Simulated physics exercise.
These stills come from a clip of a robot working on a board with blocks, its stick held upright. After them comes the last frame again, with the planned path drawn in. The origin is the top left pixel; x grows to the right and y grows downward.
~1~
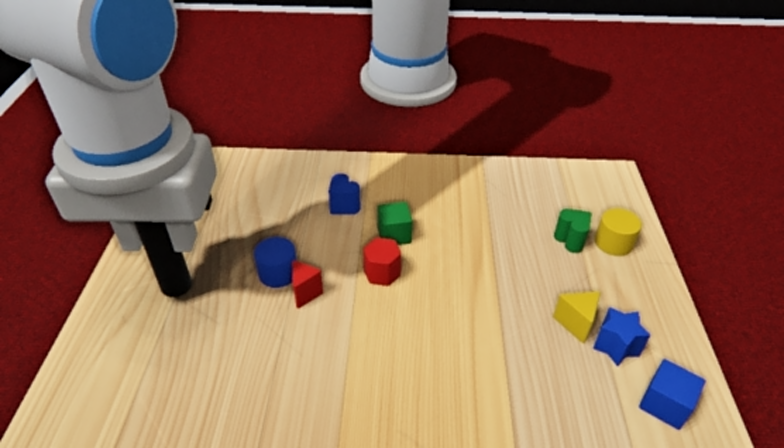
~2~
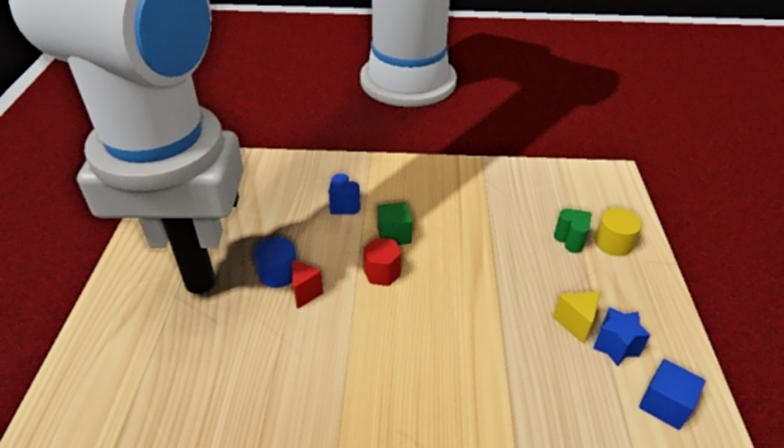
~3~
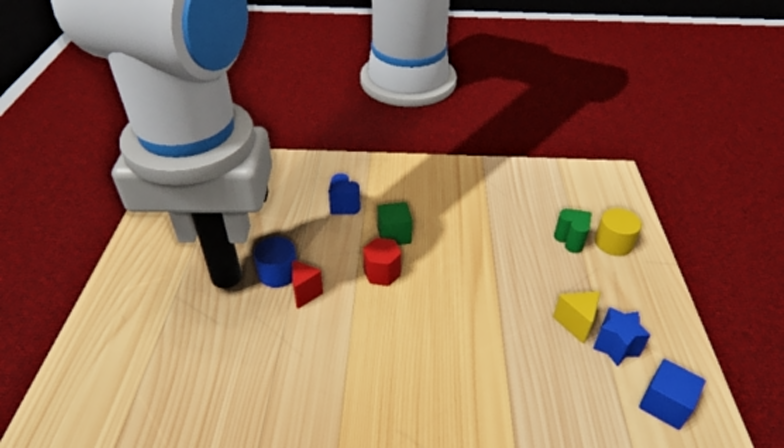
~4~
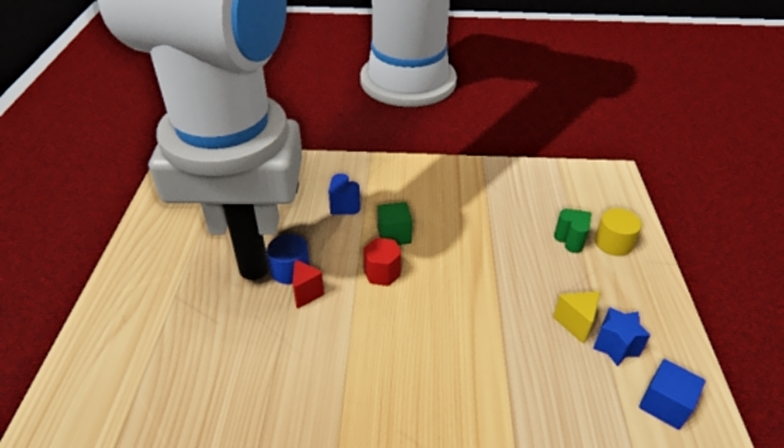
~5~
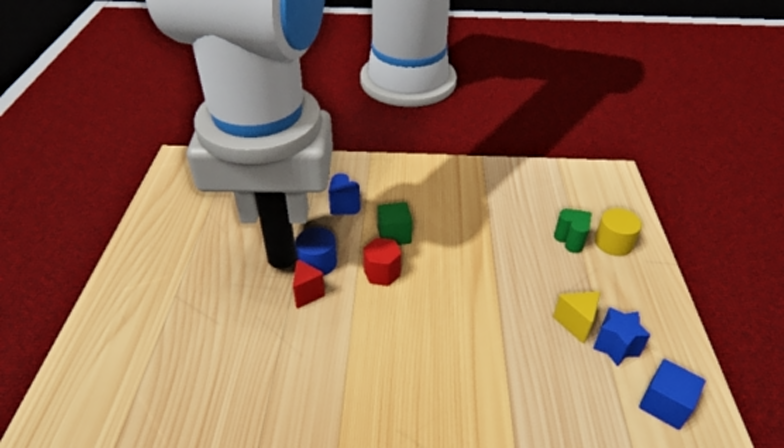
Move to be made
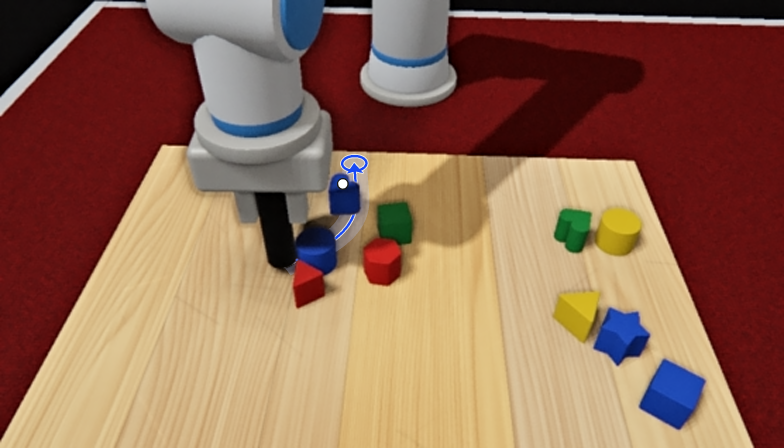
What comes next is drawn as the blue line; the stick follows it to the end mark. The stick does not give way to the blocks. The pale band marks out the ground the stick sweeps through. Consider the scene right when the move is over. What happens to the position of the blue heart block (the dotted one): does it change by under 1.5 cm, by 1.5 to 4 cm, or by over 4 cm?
The answer is over 4 cm.
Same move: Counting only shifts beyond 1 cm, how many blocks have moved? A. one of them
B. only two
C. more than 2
Letter B.
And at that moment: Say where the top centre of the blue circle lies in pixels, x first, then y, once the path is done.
The centre of its top will be at (359, 231).
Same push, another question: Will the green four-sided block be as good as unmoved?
It seems so.
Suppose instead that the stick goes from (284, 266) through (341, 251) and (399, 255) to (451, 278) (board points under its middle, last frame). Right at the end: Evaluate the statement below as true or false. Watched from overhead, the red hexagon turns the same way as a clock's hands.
It is true.
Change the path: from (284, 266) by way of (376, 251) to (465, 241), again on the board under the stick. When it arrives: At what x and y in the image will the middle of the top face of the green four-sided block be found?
Top centre: (417, 202).
Drawn move, from (284, 266) through (337, 237) and (356, 199) to (354, 163); the dot is on the blue heart block.
The first path, step by step. One third of the way, stick at (337, 229); blue circle at (359, 231).
Two thirds of the way, stick at (356, 191); blue circle at (359, 231); blue heart block at (338, 164), turned 55° anticlockwise.
At the end, stick at (354, 156); red triangle still; blue circle at (359, 231); blue heart block at (329, 155), turned 95° anticlockwise; green four-sided block still.
